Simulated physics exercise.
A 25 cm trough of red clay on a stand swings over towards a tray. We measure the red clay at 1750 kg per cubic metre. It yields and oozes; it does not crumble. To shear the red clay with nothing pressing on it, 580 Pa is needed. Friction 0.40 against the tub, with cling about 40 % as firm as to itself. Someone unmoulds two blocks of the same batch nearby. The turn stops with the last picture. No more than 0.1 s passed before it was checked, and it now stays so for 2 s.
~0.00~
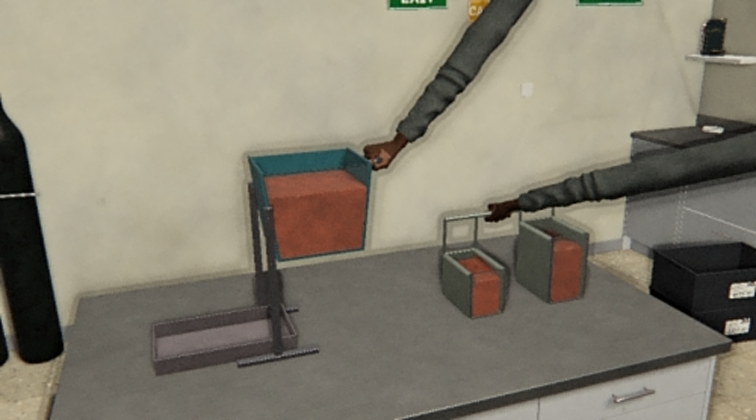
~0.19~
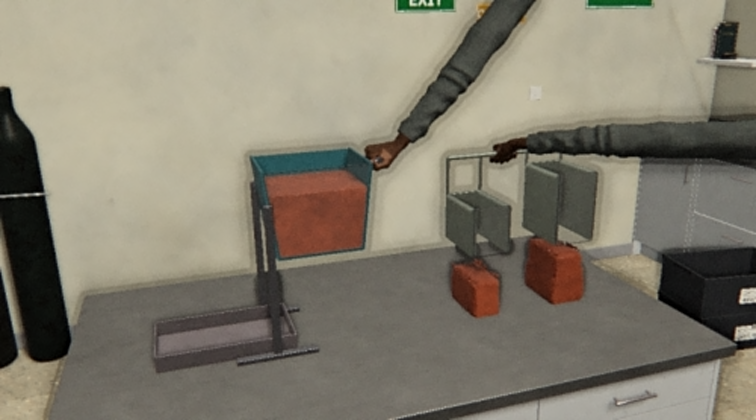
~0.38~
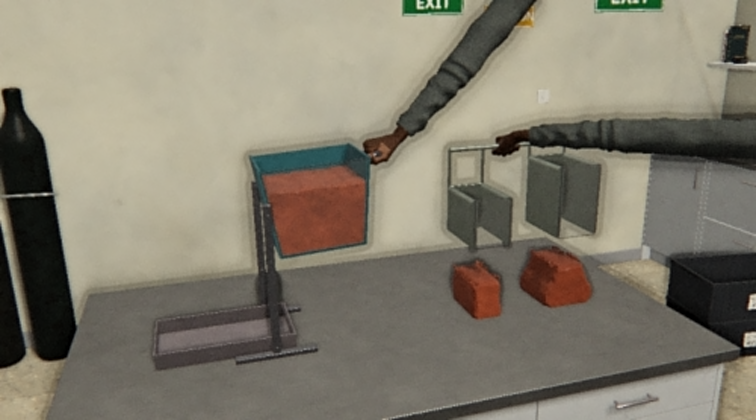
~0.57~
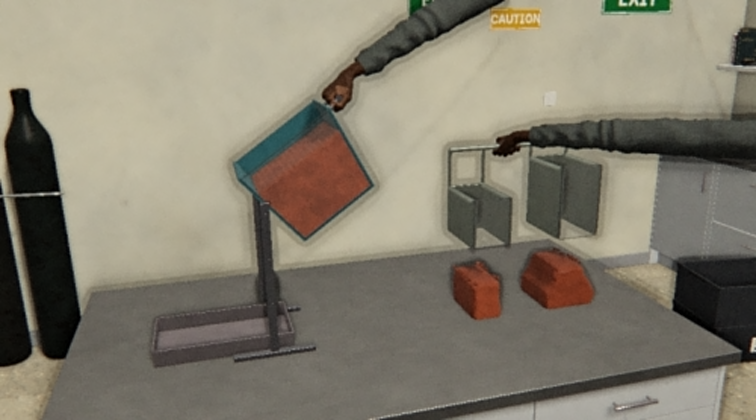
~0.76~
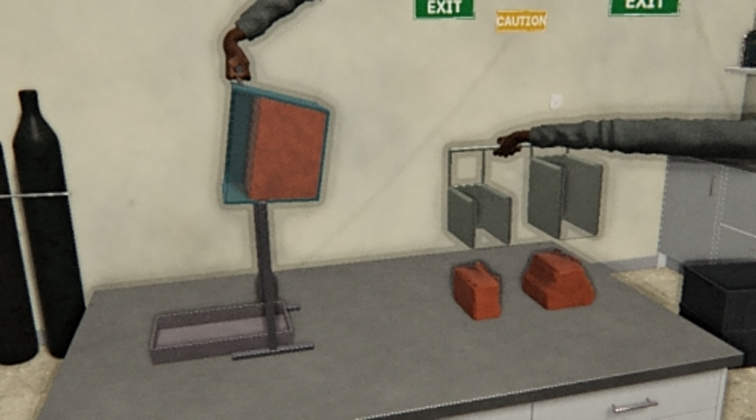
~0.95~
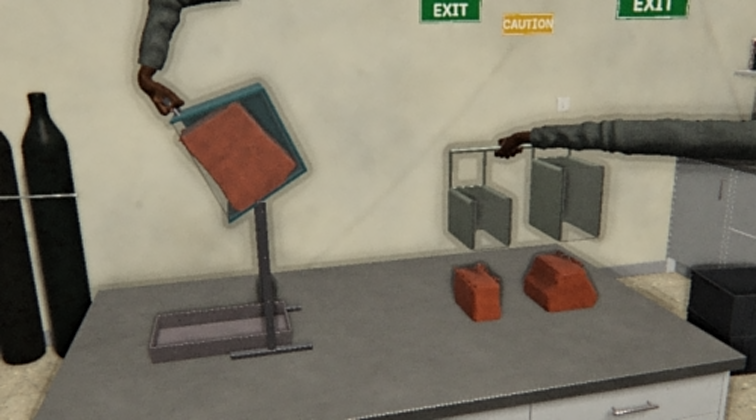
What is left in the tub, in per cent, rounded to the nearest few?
Around 0 in every hundred.
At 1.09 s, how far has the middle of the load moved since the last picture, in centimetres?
Something like 17 cm, I'd say.
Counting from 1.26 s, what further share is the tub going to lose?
About 0 per cent.
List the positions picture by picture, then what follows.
In the first frame, handle-side rim at (369, 164), tilt 0 degrees; highest point of the red clay at (280, 196); test blocks 13 cm, 20 cm high (left to right).
In the second frame, handle-side rim at (370, 163), tilt 0 degrees; highest point of the red clay at (280, 195); test blocks 13 cm, 18 cm high (left to right).
In the third frame, handle-side rim at (367, 158), tilt 3 degrees; highest point of the red clay at (360, 182); test blocks 13 cm, 15 cm high (left to right).
In the fourth frame, handle-side rim at (327, 110), tilt 35 degrees; highest point of the red clay at (336, 135); test blocks 13 cm, 14 cm high (left to right).
In the fifth frame, handle-side rim at (235, 91), tilt 81 degrees; highest point of the red clay at (267, 100); test blocks 13 cm, 14 cm high (left to right).
In the sixth frame, handle-side rim at (172, 124), tilt 114 degrees; highest point of the red clay at (234, 106); test blocks 13 cm, 14 cm high (left to right).
By 1.09 s, the tub is at 114 degrees and holds 35 %.
By 1.26 s, the tub is at 114 degrees and holds 0 %.
By 1.43 s, the tub is at 114 degrees and holds 0 %.
By 1.60 s, the tub is at 114 degrees and holds 0 %.
By 2.95 s, at the end, the tub is at 114 degrees and holds 0 %.
